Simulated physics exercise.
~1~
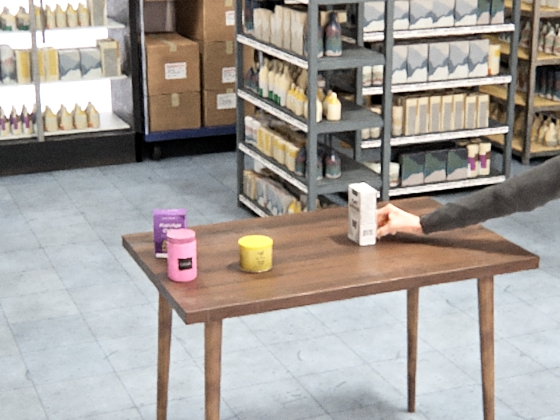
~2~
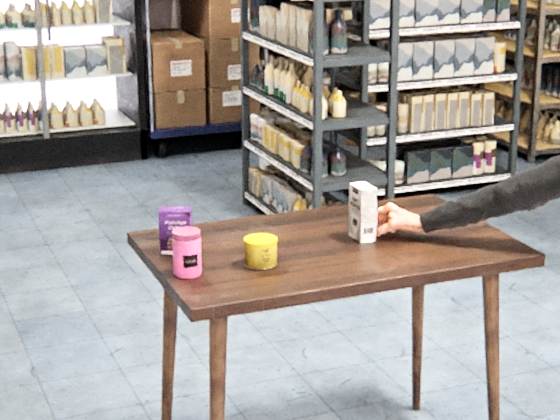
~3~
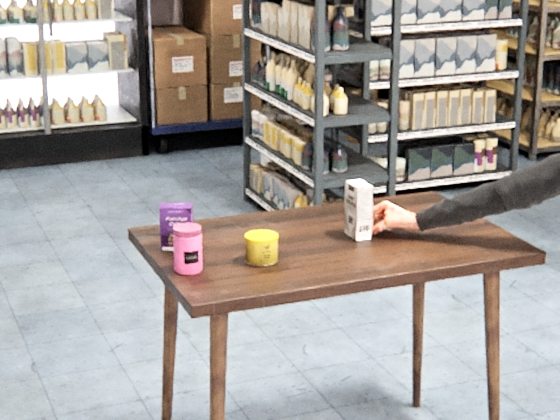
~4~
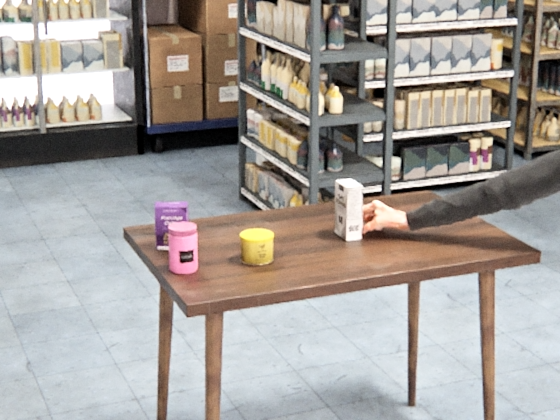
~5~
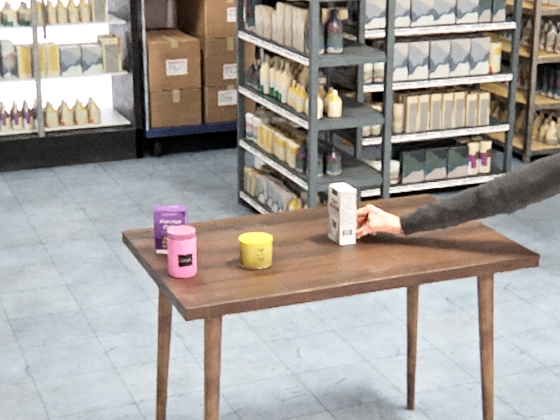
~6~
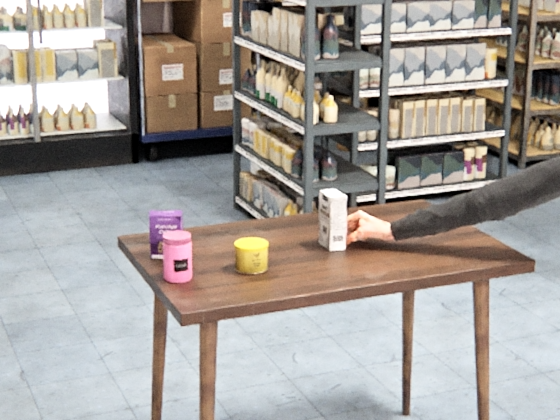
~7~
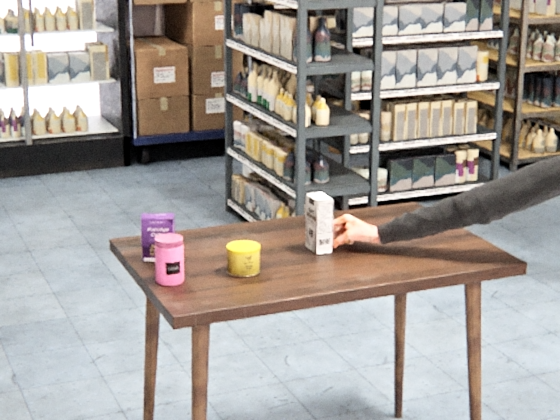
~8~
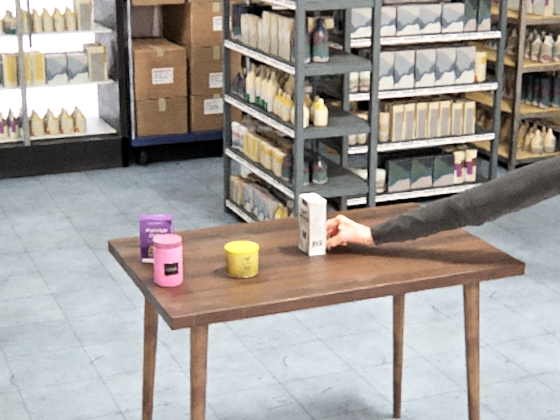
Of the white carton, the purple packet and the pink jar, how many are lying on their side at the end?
None of them are lying on their side. The white carton, the purple packet and the pink jar all stand upright on the table at the end.
